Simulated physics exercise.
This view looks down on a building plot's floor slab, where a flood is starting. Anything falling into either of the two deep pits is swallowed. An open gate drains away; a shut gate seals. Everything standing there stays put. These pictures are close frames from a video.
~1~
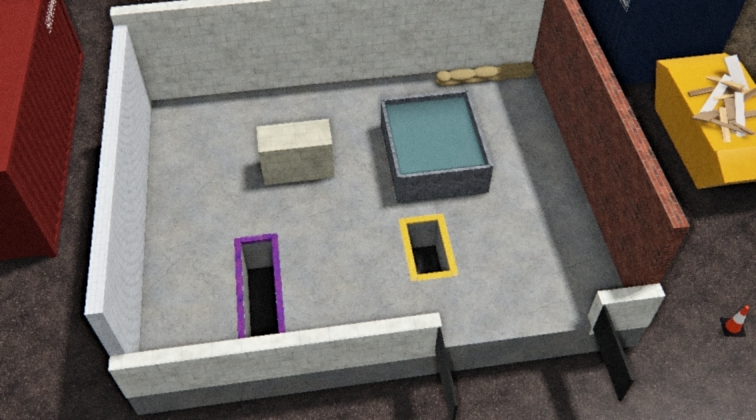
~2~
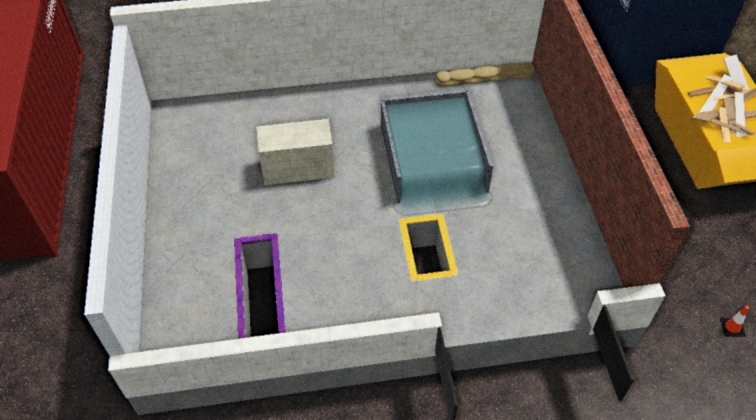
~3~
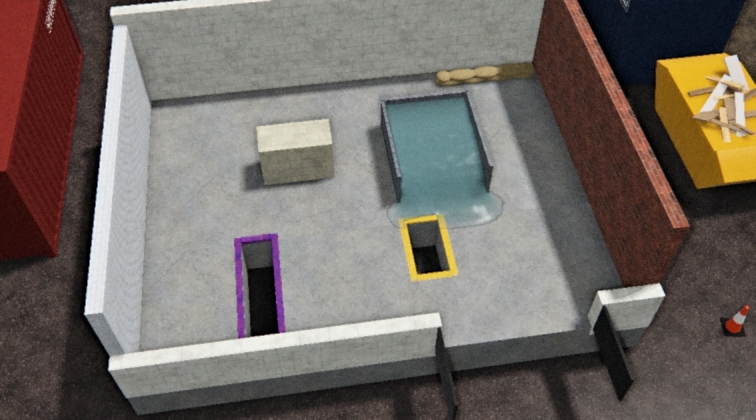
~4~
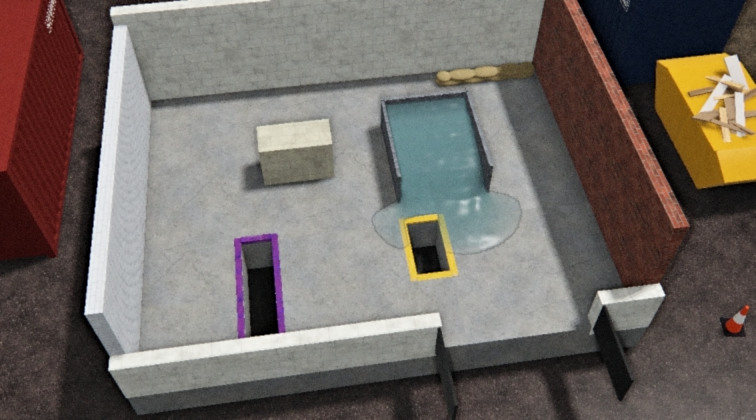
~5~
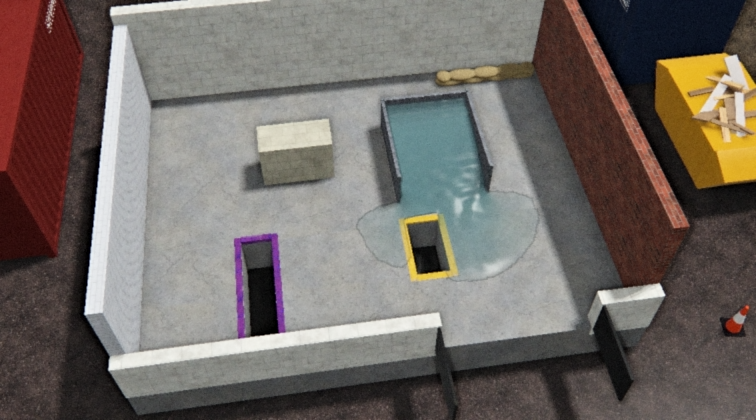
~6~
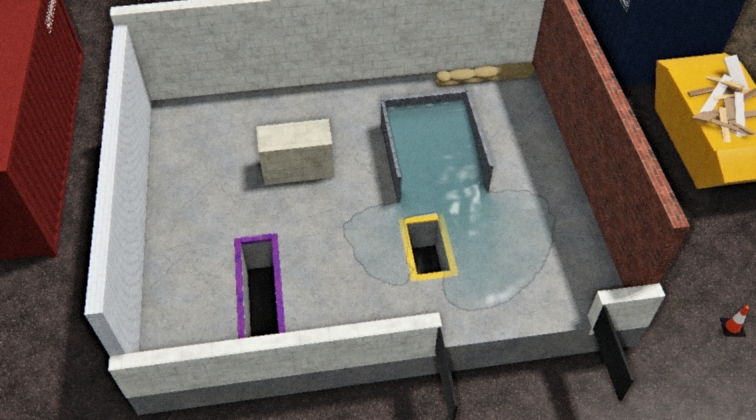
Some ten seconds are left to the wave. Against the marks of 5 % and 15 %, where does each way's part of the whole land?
The gate lands above 15 %; the yellow pit lands above 15 %; the purple pit lands below 5 %.
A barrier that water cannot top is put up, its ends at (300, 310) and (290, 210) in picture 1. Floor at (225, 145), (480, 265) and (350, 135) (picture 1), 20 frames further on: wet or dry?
Result, listed order: Spot 1 kept clear of the flood, spot 2 reached by the flood, spot 3 kept clear of the flood.
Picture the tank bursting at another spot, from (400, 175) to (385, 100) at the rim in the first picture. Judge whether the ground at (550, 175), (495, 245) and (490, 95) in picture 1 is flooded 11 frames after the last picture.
The first would be still unwetted, the second still unwetted and the third still unwetted.
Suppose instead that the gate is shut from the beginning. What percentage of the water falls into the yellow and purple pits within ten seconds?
Shares in percent: Yellow 45, purple 2.
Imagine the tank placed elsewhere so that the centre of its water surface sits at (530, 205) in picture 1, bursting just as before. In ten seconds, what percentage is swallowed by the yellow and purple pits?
After ten seconds: Yellow pit at 0 percent, purple pit at 0 percent.
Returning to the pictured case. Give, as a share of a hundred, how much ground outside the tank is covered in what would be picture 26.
About 25 %.
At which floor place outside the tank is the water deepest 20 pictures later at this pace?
It should be roughly at (574, 288).
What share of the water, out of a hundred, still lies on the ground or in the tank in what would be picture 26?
Roughly 44 %.
A moment on, water covers 20 % of the floor; the gate 4 %, the yellow pit 16 %, the purple pit 0 %.
Next, water covers 25 % of the floor; the gate 13 %, the yellow pit 26 %, the purple pit 0 %.
Then, water covers 25 % of the floor; the gate 24 %, the yellow pit 32 %, the purple pit 0 %.
Later, water covers 35 % of the floor; the gate 32 %, the yellow pit 37 %, the purple pit 0 %.
In the end, water covers 25 % of the floor; the gate 37 %, the yellow pit 40 %, the purple pit 0 %.
